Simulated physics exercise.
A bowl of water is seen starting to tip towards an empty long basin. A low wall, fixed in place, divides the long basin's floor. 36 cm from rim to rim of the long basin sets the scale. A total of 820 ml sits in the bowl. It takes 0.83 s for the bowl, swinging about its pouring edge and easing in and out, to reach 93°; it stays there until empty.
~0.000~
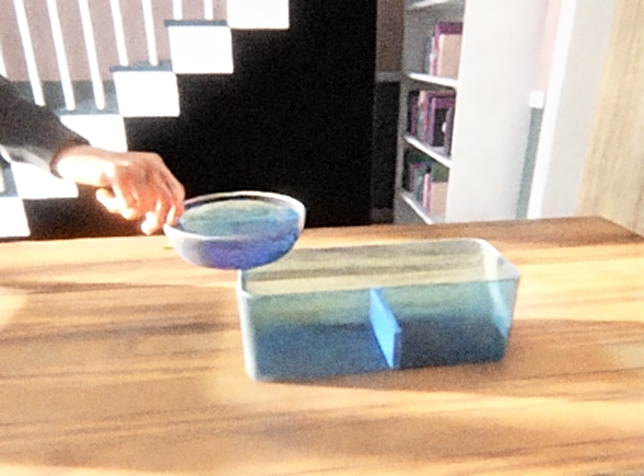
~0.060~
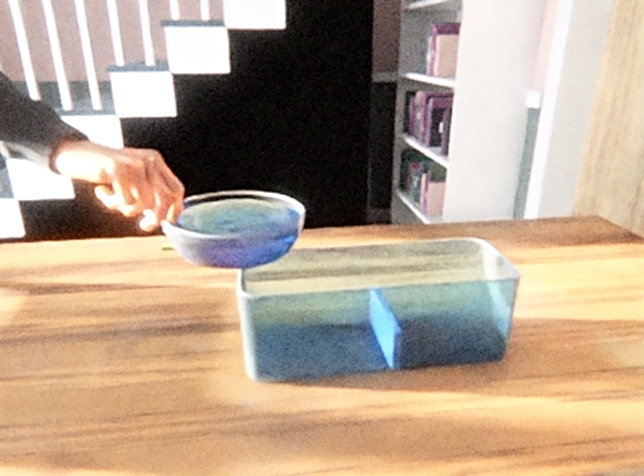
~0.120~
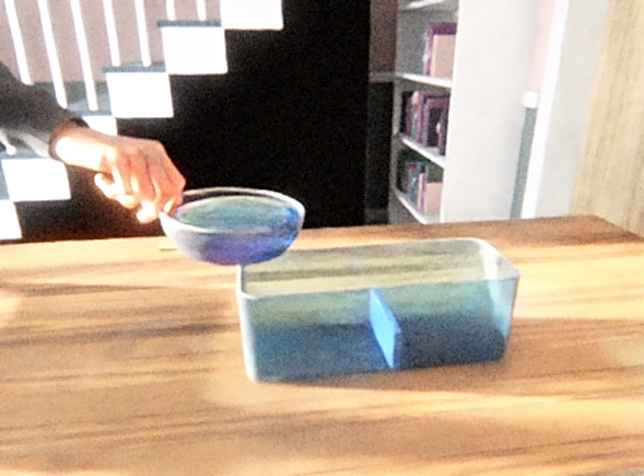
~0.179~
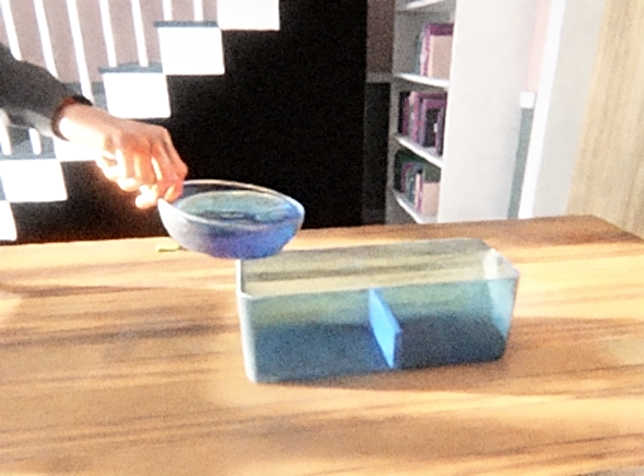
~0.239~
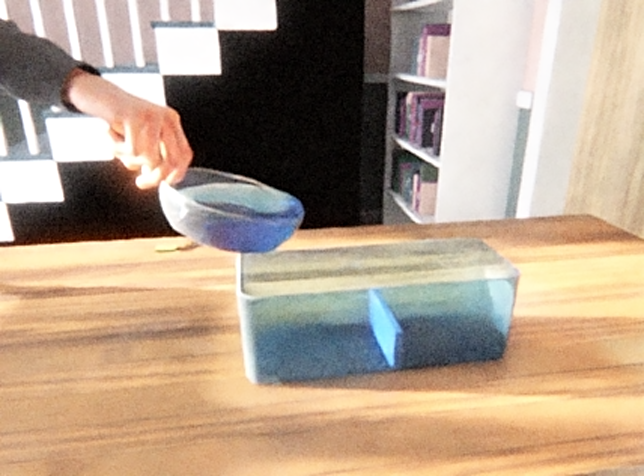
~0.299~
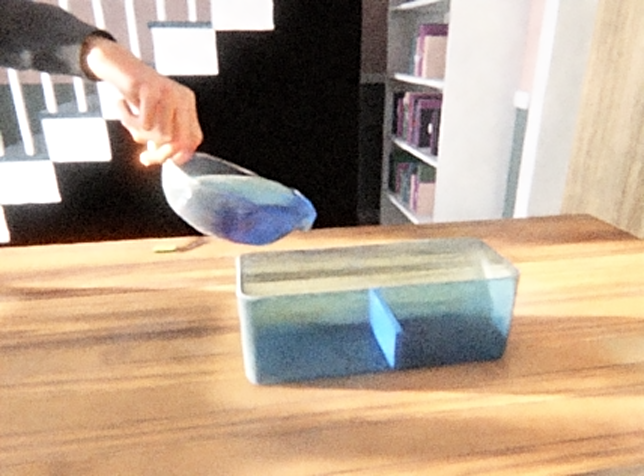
A hand reaching in from the left holds a clear glass bowl of blue water above the left end of a long, clear rectangular basin, its floor crossed by a low blue wall. They are seen from slightly above on a sunlit wooden table, with white-and-black stairs and bookshelves behind. The hand lifts the bowl's left side, tilting it rightward slowly, then more steeply, while the background shifts slightly left.
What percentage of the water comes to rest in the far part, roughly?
46 %.
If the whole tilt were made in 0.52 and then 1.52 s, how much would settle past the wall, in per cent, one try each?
Around 55 per cent first, around 15 per cent next.
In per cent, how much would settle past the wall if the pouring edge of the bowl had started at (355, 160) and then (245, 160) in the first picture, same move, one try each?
I'd expect close to 85 per cent and then close to 5 per cent.
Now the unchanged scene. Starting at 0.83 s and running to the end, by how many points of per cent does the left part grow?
It comes to near 5 per cent.
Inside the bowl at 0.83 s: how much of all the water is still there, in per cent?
Around 1 in a hundred.
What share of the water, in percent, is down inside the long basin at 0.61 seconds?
Around 32%.
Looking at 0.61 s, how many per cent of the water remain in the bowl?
At that time about 18 in a hundred parts are still held.
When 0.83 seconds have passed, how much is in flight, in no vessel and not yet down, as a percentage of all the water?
About 5 per cent.
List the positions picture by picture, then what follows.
The first frame shows tilt 0°; pouring edge (304, 211); surface from (170, 221) to (301, 215); the long basin's rim runs from (241, 273) to (501, 258); the wall's top is at (385, 308).
The second frame shows tilt 1°; pouring edge (304, 211); surface from (169, 220) to (301, 215).
The third frame shows tilt 5°; pouring edge (303, 211); surface from (167, 217) to (300, 212).
The fourth frame shows tilt 10°; pouring edge (302, 212); surface from (166, 209) to (301, 208).
The fifth frame shows tilt 18°; pouring edge (302, 212); surface from (168, 198) to (300, 207); 3 per cent is over the edge.
The sixth frame shows tilt 27°; pouring edge (302, 212); surface from (170, 187) to (286, 200); 9 per cent is over the edge.
By 0.61 s the tilt is 78° and 18 per cent is still to pour, 28 is left of the wall and 5 right of it.
By 0.83 s the tilt is 93° and 1 per cent is still to pour, 44 is left of the wall and 48 right of it.
By 1.07 s the tilt is 93° and 0 per cent is still to pour, 49 is left of the wall and 46 right of it.
By 1.33 s the tilt is 93° and 0 per cent is still to pour, 49 is left of the wall and 46 right of it.
At rest 49 per cent lies left of the wall, 46 right of it and 5 outside.
